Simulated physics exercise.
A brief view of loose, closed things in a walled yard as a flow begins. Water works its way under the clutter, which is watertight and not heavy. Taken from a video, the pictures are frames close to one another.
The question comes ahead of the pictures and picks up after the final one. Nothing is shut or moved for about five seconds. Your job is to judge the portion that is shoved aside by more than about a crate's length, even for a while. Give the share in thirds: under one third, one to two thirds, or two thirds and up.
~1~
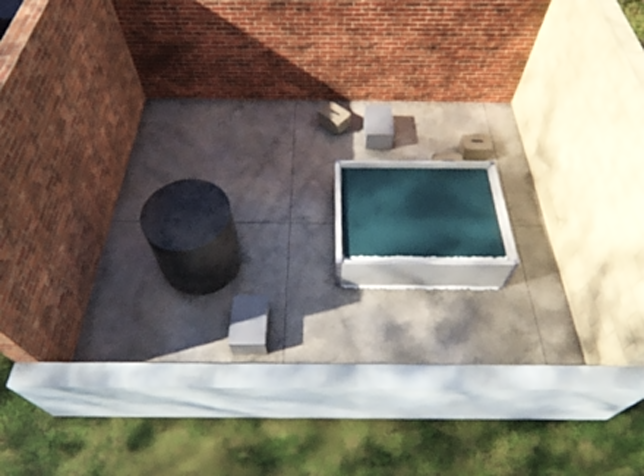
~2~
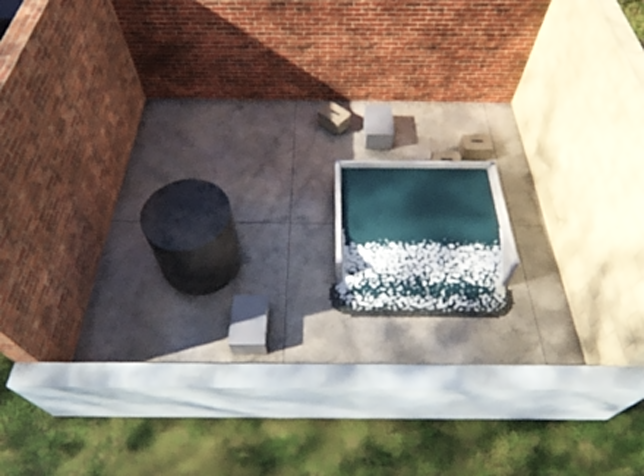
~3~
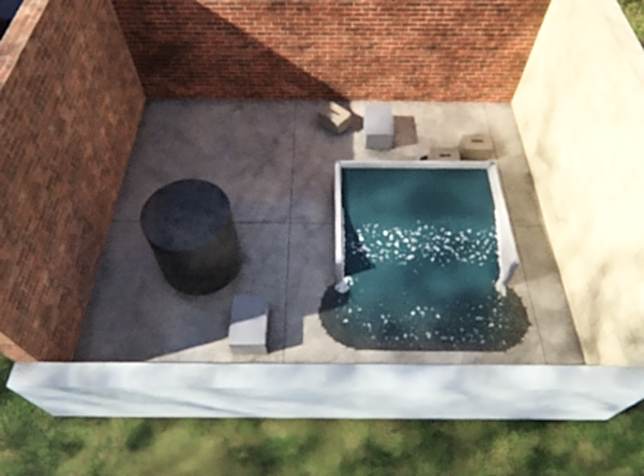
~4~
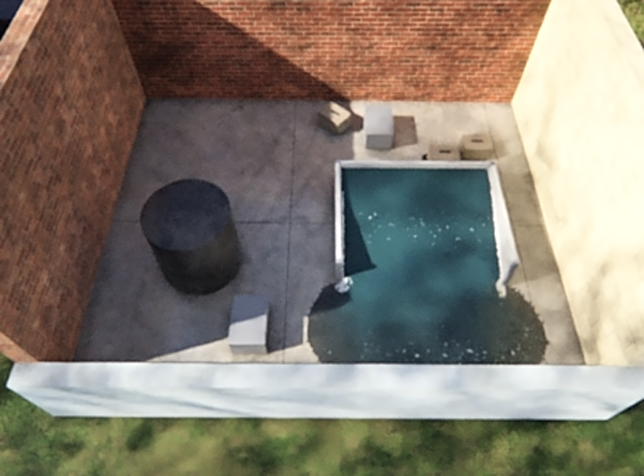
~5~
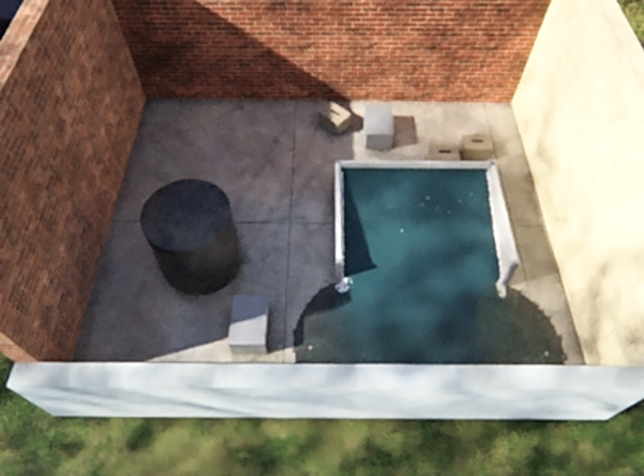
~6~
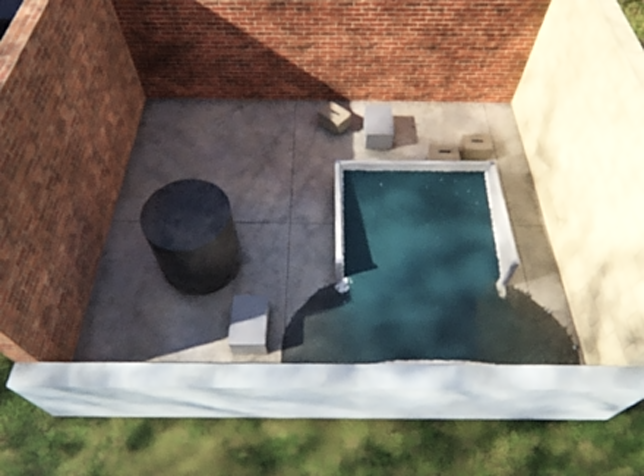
Share: A third up to two thirds.
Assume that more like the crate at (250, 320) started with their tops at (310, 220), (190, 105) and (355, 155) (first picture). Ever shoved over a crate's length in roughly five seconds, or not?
In sequence: Hardly budges; hardly budges; hardly budges.
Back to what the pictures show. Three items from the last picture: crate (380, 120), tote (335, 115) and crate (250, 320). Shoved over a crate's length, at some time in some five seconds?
Working through them in turn, I get never that far off, never that far off, then shoved clear.
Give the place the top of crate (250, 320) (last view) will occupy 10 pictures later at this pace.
It should be at roughly (210, 295).
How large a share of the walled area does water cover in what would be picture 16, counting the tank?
Close to 40 per cent, tank included.
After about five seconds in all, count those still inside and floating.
By my tally, 1.
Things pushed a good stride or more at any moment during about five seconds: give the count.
The answer is 2.
A moment on, 0 of 5 are well off their spots; 0 afloat.
Next, 1 of 5 are well off their spots; 0 afloat.
Later, 2 of 5 are well off their spots; 0 afloat.
In the end, 2 of 5 are well off their spots, and 2 have been at some point; 1 afloat.
